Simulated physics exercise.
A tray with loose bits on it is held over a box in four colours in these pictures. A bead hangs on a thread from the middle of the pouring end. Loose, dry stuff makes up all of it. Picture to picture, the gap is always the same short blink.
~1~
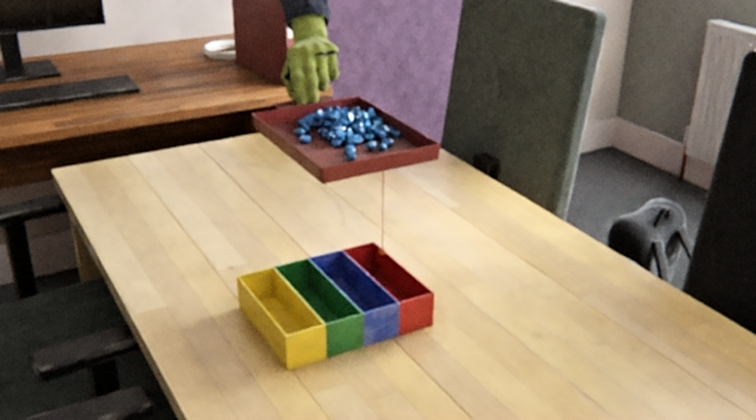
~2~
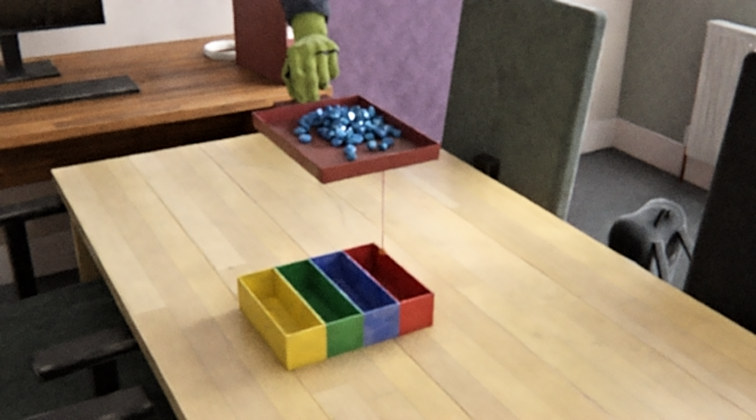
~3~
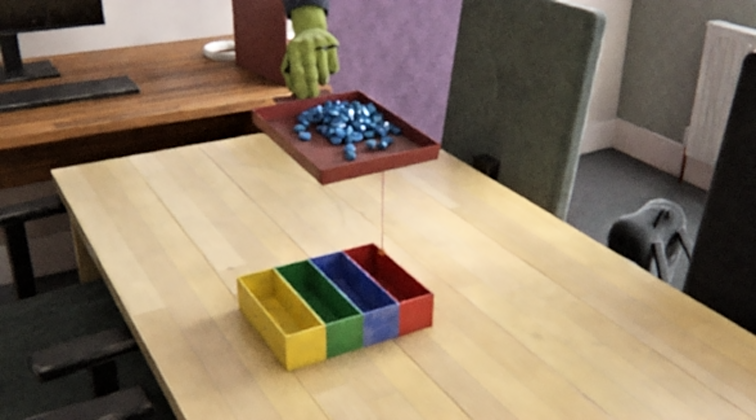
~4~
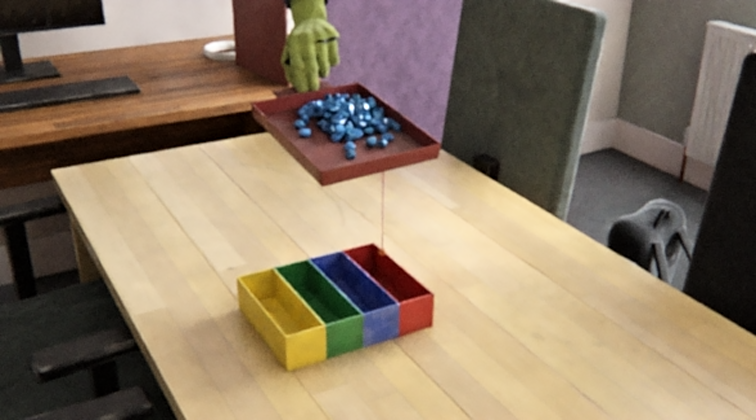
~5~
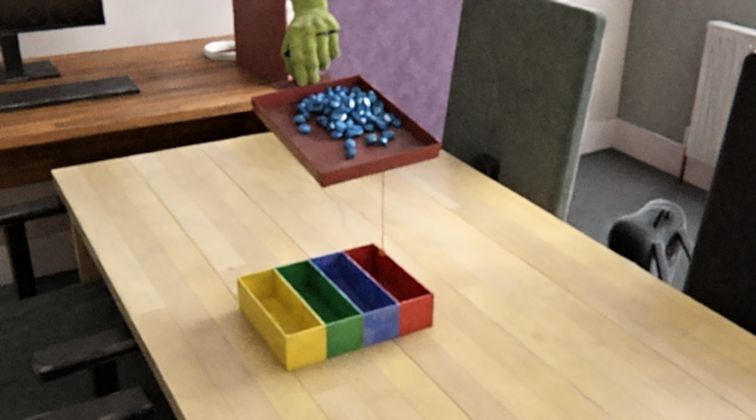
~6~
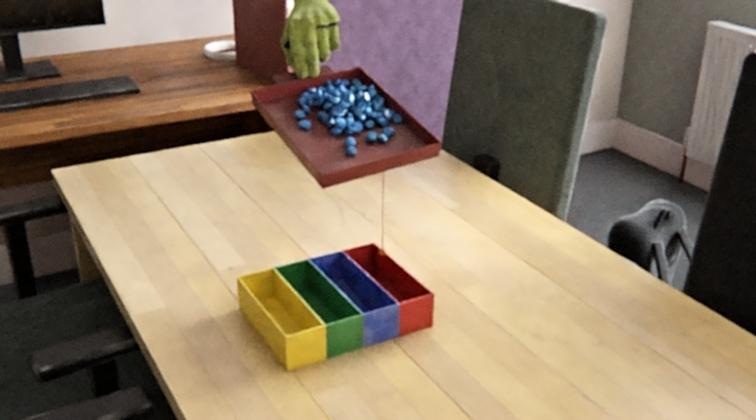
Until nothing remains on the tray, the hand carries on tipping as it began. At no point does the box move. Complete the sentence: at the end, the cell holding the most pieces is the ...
... Blue cell.
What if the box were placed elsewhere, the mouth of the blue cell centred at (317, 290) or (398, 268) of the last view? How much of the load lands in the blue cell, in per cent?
About 20% on the first try and 10% on the second.
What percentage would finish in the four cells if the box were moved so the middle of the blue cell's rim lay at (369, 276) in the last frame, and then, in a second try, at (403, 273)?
Near 100 and 90 percent respectively.
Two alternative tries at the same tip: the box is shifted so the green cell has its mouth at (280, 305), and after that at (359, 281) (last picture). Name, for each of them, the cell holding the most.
First place: The red cell; second place: Green.
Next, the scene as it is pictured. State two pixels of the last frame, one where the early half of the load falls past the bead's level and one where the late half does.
(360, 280) first, (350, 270) later.
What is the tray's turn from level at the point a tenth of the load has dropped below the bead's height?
About 75° of tilt.
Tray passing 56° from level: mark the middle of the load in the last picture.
Look about (352, 152) in the last picture.
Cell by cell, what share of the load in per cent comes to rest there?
Yellow cell: 0 %, green cell: 20 %, blue cell: 50 %, red cell: 20 %.
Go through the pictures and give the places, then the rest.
The first picture shows corners of the pouring end near (322, 167) and (438, 144), level; middle of the load near (342, 126), aquarium stones; bead on its thread near (382, 251); yellow cell near (306, 344); green cell near (344, 332); blue cell near (381, 321); red cell near (416, 311).
The second picture shows corners of the pouring end near (322, 168) and (439, 144), level; middle of the load near (342, 125).
The third picture shows corners of the pouring end near (322, 169) and (438, 144), tipped barely, lowest at the left corner; middle of the load near (342, 122).
The fourth picture shows corners of the pouring end near (322, 171) and (439, 143), tipped a little, lowest at the left corner; middle of the load near (342, 117).
The fifth picture shows corners of the pouring end near (322, 173) and (439, 143), tipped a little, lowest at the left corner; middle of the load near (351, 114).
The sixth picture shows corners of the pouring end near (323, 174) and (440, 142), tipped a little, lowest at the left corner; middle of the load near (352, 109); yellow cell near (306, 345); green cell near (344, 333); blue cell near (381, 322); red cell near (416, 312).
Shortly afterwards, tray tipped steeply; all but a few on the tray; only a few in the green cell; a little falling or outside the box.
Next, tray tipped right over; near two thirds on the tray; a little in the blue cell; a little in the green cell; only a few in the red cell; a little falling or outside the box.
Some moments later, tray tipped past a quarter turn; near half in the blue cell; near a quarter in the green cell; near a quarter in the red cell; a little falling or outside the box.
In the end, tray tipped past a quarter turn; near half in the blue cell; near a quarter in the green cell; near a quarter in the red cell; none at all in the yellow cell; a little outside the box.
